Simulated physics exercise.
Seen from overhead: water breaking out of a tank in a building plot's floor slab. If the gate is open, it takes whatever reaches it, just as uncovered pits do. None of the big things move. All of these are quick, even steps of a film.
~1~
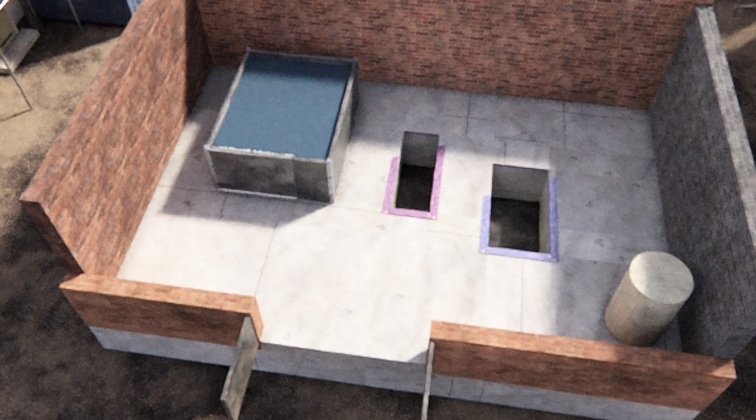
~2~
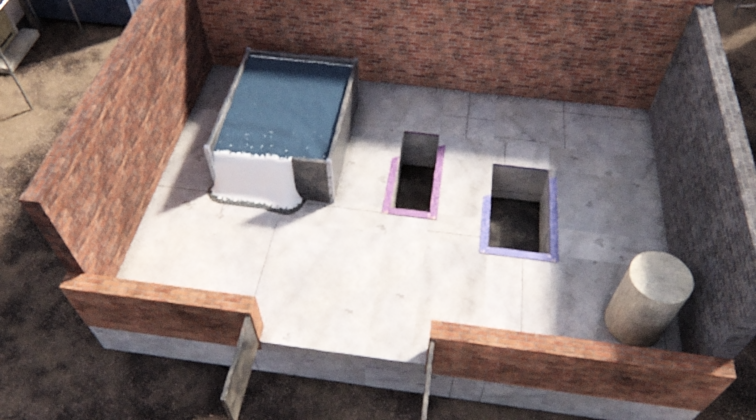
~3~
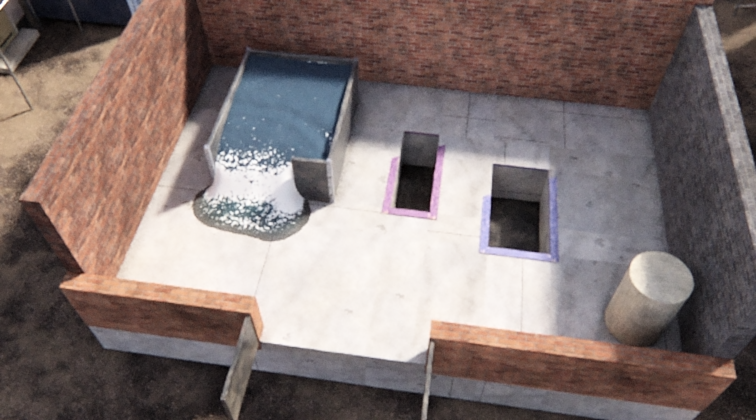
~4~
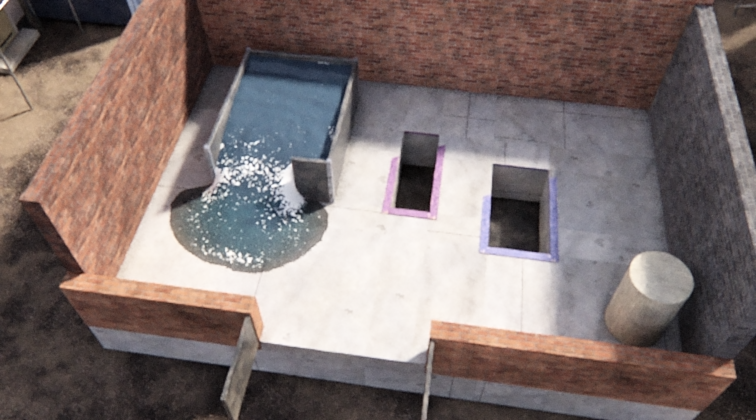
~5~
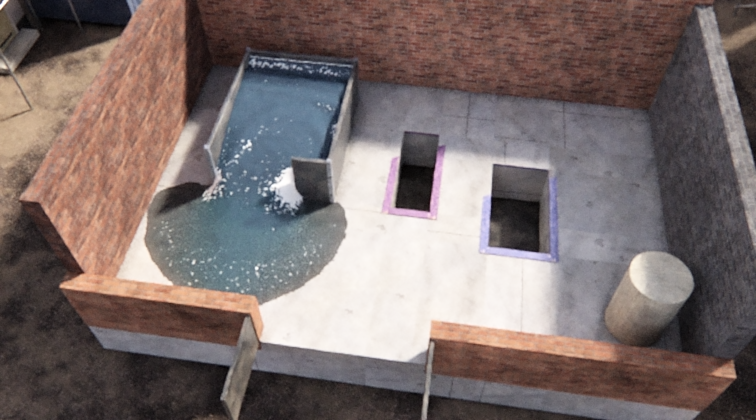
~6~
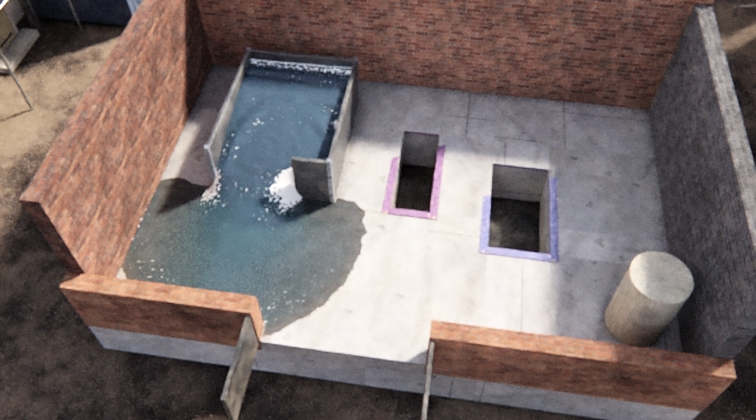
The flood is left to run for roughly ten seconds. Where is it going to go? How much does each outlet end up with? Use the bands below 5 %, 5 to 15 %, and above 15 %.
Once it settles, the gate ends up with above 15 %, the blue pit ends up with 5 to 15 %, the purple pit ends up with below 5 %.
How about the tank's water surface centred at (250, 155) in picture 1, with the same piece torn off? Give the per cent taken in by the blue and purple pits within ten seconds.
I'd say the blue pit takes 14 % while the purple pit takes 12 %.
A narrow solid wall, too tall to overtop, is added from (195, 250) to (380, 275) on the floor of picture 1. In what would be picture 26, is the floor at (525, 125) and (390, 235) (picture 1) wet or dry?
In the listed order, the first spot is spared and the second is swamped.
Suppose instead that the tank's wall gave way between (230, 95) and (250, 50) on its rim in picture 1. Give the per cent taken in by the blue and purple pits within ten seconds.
Blue: 15 percent; purple: 6 percent.
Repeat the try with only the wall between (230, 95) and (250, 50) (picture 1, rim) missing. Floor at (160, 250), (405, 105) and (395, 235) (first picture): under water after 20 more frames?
Soaked, then soaked, then unsoaked.
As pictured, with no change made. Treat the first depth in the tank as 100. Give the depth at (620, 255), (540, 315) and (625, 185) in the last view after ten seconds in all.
In order: About 6, 8 and 8 in a hundred.
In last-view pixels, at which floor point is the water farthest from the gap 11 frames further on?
Somewhere about (474, 354).
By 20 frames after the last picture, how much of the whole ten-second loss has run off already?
My figure: 35 percent.
A moment on, water covers 25 % of the floor; the gate 2 %, the blue pit 0 %, the purple pit 0 %.
Next, water covers 25 % of the floor; the gate 7 %, the blue pit 0 %, the purple pit 0 %.
Then, water covers 50 % of the floor; the gate 15 %, the blue pit 0 %, the purple pit 0 %.
Later, water covers 65 % of the floor; the gate 24 %, the blue pit 2 %, the purple pit 0 %.
In the end, water covers 85 % of the floor; the gate 31 %, the blue pit 7 %, the purple pit 1 %.
